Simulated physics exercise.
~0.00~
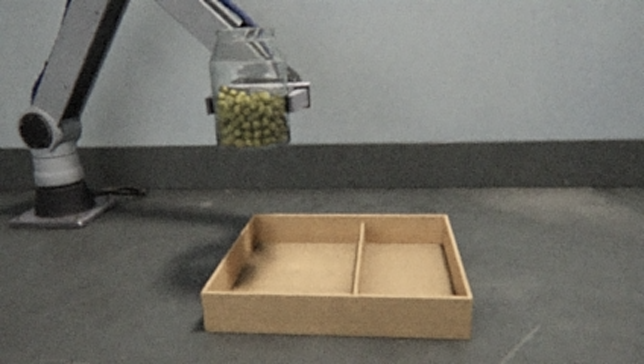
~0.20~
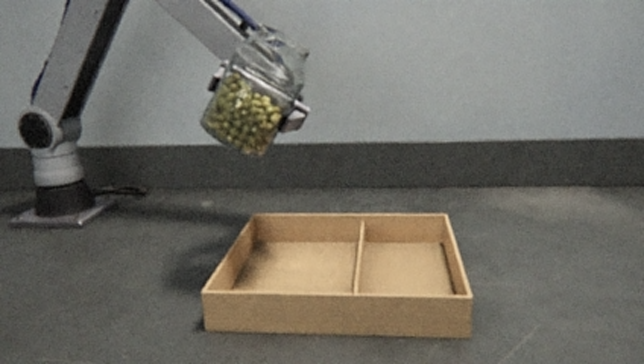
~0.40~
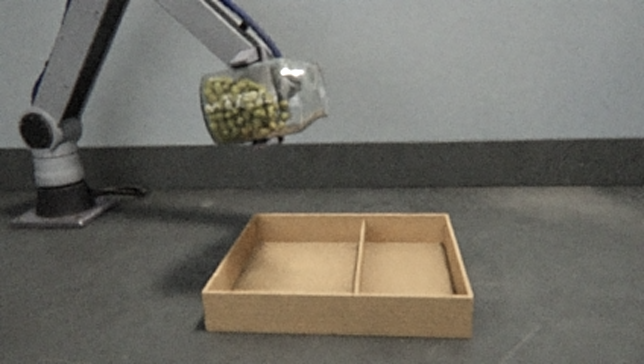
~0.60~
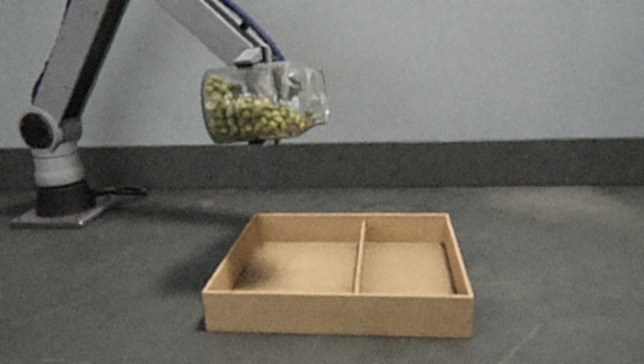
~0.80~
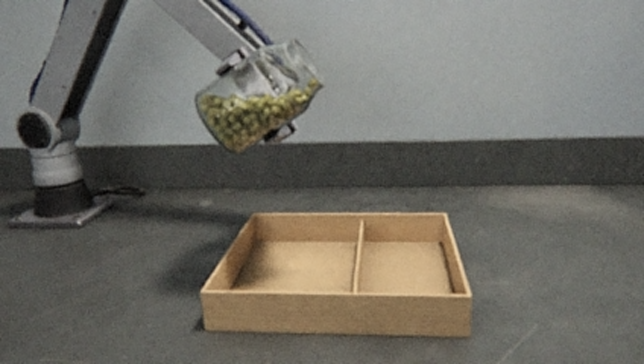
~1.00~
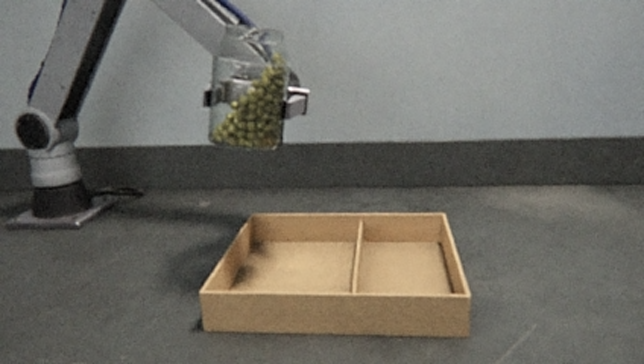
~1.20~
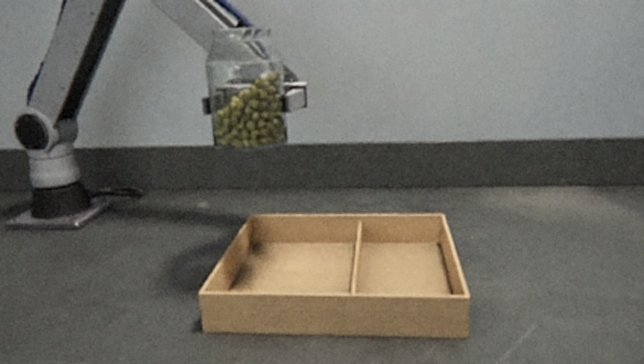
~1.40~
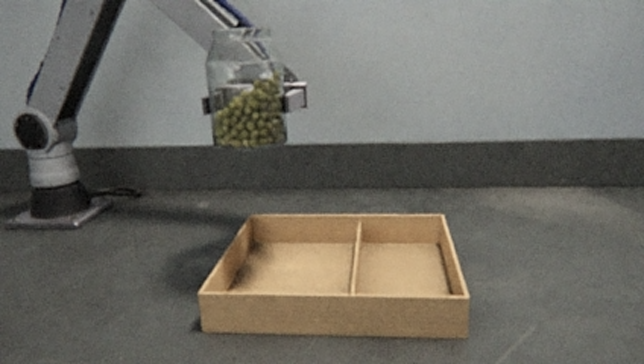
On a dark grey surface before a pale blue-grey wall with a darker strip along its base, a slightly swaying camera looks from the front. A robot arm at the left grips a clear jar partly filled with green beads, above a shallow light-brown tray split into two compartments by a cross wall. The arm tips the jar to the right until it lies on its side, and the beads slide toward its mouth. After a brief hold, it swings the jar back upright. The beads settle into a slope inside, and the tray remains empty.
